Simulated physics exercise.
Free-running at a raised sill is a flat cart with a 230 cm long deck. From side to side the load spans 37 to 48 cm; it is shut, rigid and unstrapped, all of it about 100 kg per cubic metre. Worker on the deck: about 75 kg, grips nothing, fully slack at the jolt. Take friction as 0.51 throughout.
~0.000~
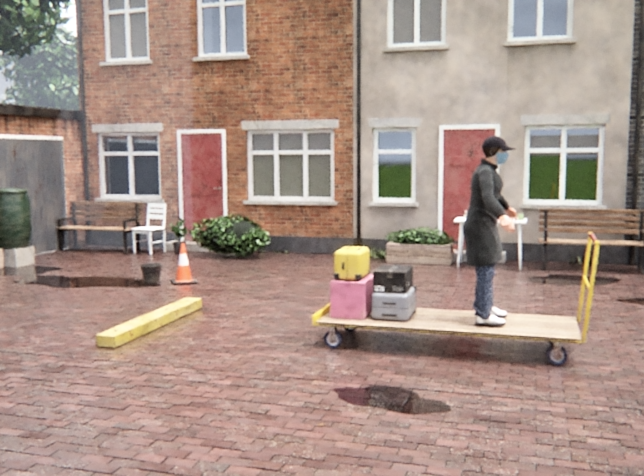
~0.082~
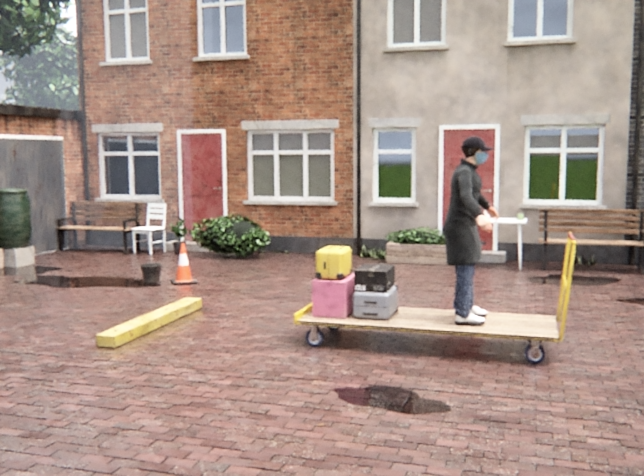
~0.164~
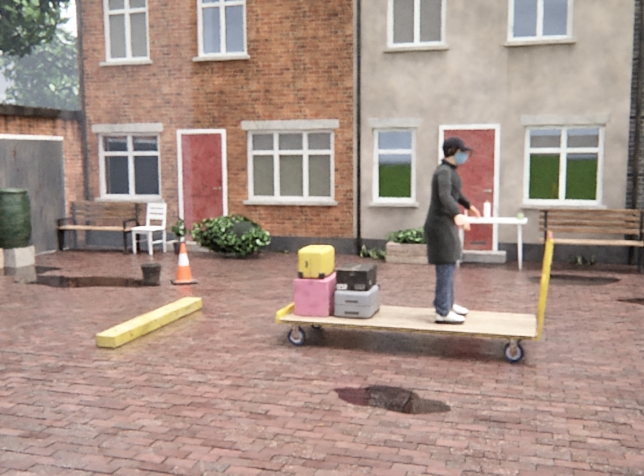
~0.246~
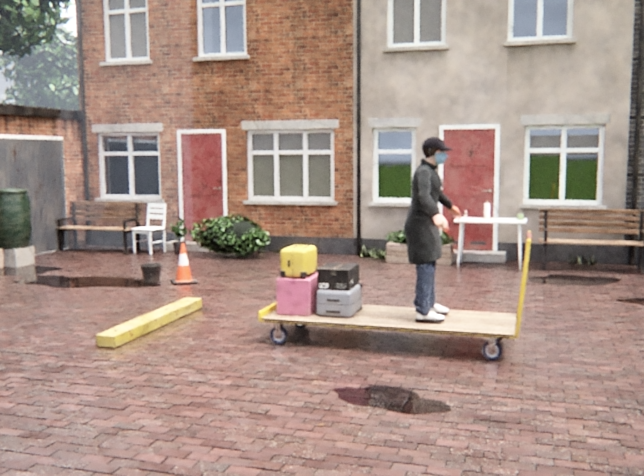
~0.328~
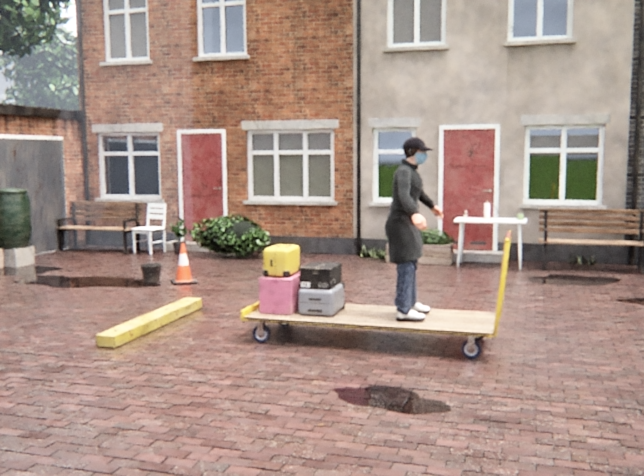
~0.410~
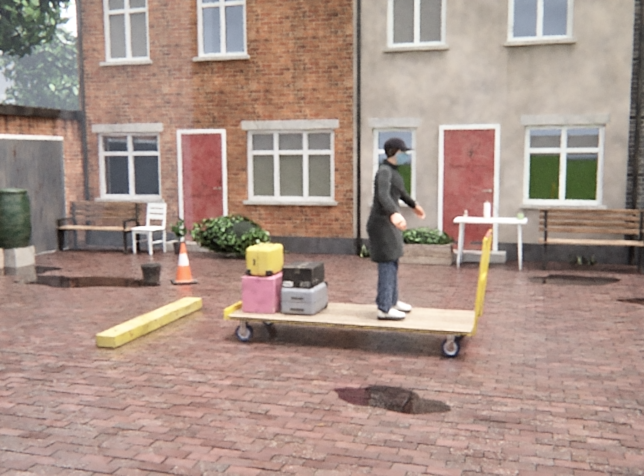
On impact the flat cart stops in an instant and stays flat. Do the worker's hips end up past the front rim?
It is still carried.
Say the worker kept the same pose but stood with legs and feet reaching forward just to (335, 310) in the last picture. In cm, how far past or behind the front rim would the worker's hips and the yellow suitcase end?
You'd find the hips 30 cm past and the yellow one 90 cm past the front rim.
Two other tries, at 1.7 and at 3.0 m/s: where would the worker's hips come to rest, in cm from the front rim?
First it stops 70 cm short of the rim, and next time it goes 20 cm beyond it.
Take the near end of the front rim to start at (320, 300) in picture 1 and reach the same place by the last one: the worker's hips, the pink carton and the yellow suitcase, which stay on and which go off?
Hips - kept, pink - dropped, yellow - dropped.
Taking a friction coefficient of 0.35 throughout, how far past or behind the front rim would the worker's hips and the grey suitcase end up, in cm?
Result - hips: 30 behind; grey: 50 behind.
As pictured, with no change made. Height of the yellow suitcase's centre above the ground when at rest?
Roughly 15 centimetres.
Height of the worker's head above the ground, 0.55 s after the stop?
100 cm above it.
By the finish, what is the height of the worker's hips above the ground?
Around 65 centimetres high.
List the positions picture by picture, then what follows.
Hips (481, 227), grey suitcase (394, 303), rim corner (314, 321); 186 cm still to roll, in the first picture.
Hips (461, 226), grey suitcase (376, 301), rim corner (296, 320); 169 cm still to roll, in the second picture.
Hips (441, 226), grey suitcase (358, 300), rim corner (278, 319); 151 cm still to roll, in the third picture.
Hips (421, 225), grey suitcase (340, 299), rim corner (260, 318); 133 cm still to roll, in the fourth picture.
Hips (402, 225), grey suitcase (322, 298), rim corner (242, 316); 115 cm still to roll, in the fifth picture.
Hips (383, 224), grey suitcase (305, 298), rim corner (225, 315); 97 cm still to roll. Speed about 2.2 m/s, in the sixth picture.
The wheels strike at 0.86 s.
After 1.41 s the worker's hips are 69 cm behind the rim, near (215, 268) in the last picture's view.
After 1.86 s the worker's hips are 61 cm behind the rim, near (207, 267) in the last picture's view.
By 3.4 s, past the rim, black carton, yellow suitcase and pink carton; behind it, grey suitcase and the worker's hips.
